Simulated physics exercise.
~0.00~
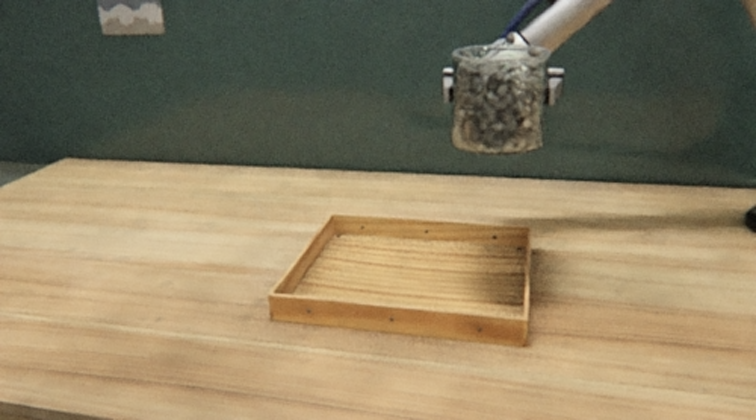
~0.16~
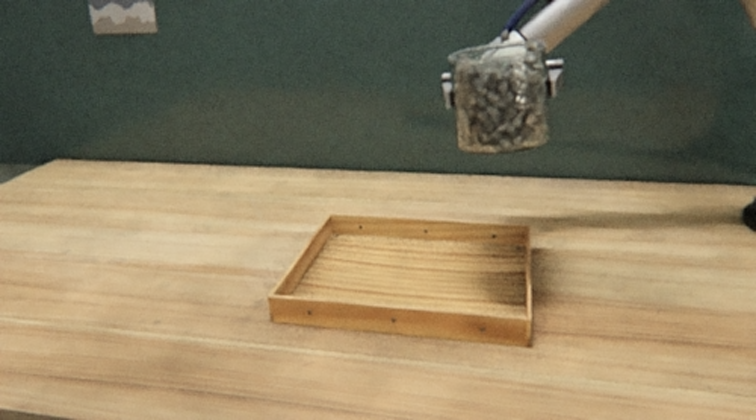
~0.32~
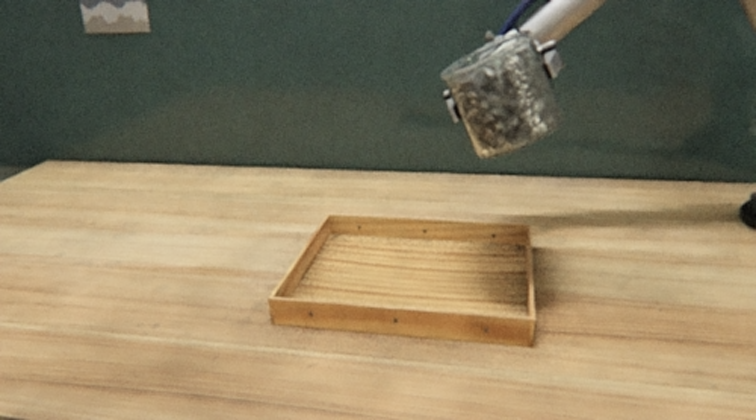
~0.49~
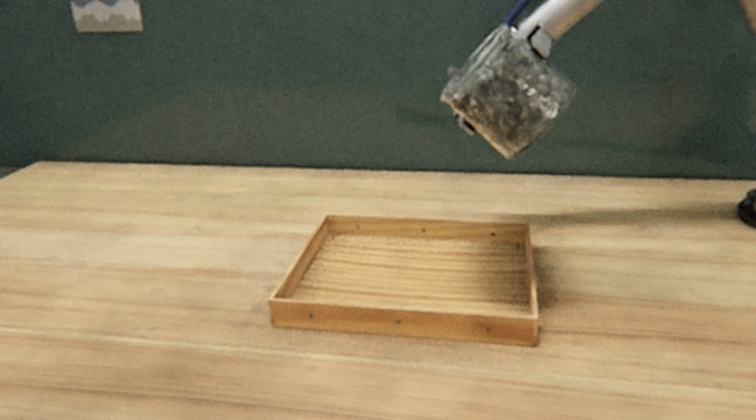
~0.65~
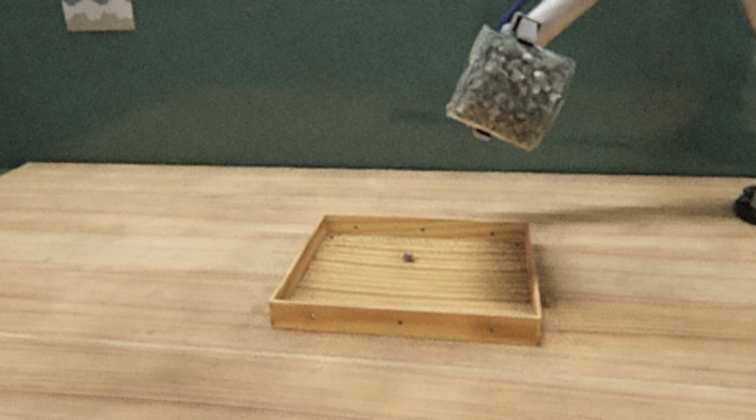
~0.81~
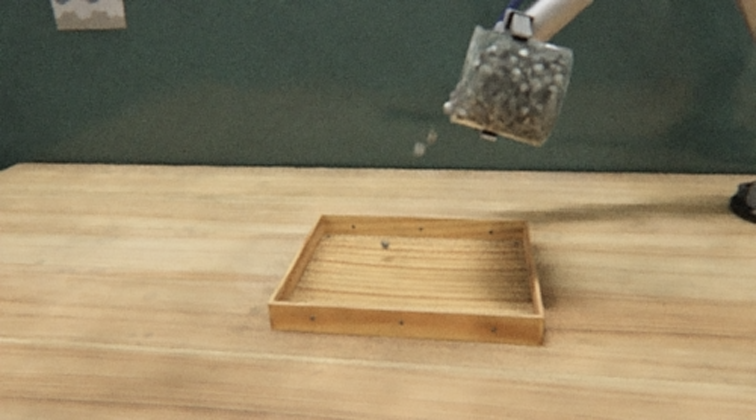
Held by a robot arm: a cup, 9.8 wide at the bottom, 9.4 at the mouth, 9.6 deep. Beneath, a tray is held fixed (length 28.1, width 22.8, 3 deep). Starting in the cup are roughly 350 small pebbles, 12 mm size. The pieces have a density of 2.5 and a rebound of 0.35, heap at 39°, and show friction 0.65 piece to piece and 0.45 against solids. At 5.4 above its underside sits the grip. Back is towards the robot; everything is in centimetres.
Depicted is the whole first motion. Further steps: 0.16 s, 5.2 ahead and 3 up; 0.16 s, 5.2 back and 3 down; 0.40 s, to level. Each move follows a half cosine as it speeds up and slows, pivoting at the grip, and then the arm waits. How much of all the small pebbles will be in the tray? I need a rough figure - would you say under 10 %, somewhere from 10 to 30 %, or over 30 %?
I would say over 30 %.
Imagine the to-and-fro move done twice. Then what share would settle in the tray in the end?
It would be near 60 per cent.
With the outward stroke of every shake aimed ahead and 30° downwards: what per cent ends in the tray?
Some 15 per cent.
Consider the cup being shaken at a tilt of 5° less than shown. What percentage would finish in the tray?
It would then be near 30 per cent.
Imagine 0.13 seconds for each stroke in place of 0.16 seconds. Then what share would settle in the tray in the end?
Roughly 60 percent would.
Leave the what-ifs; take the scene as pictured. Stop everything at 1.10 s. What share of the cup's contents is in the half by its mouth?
I'd say close to 65 per cent.
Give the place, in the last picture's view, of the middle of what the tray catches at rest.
I'd put it at roughly (382, 272).
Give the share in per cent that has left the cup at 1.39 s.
40 %.
After 1.10 s, tilted 75° forward, highest piece 27 above the table; 266 in the cup, 5 in the tray, 81 in flight or on a rim.
After 1.39 s, tilted 22° forward, highest piece 27 above the table; 209 in the cup, 136 in the tray, 3 on the table or floor, 4 in flight or on a rim.
After 1.73 s, level, highest piece 26 above the table; 209 in the cup, 140 in the tray, 3 on the table or floor.
After 2.78 s, level, highest piece 26 above the table; 209 in the cup, 140 in the tray, 3 on the table or floor.
At rest, 209 in the cup, 140 in the tray, 3 on the table or floor. That is 40 % in the tray.
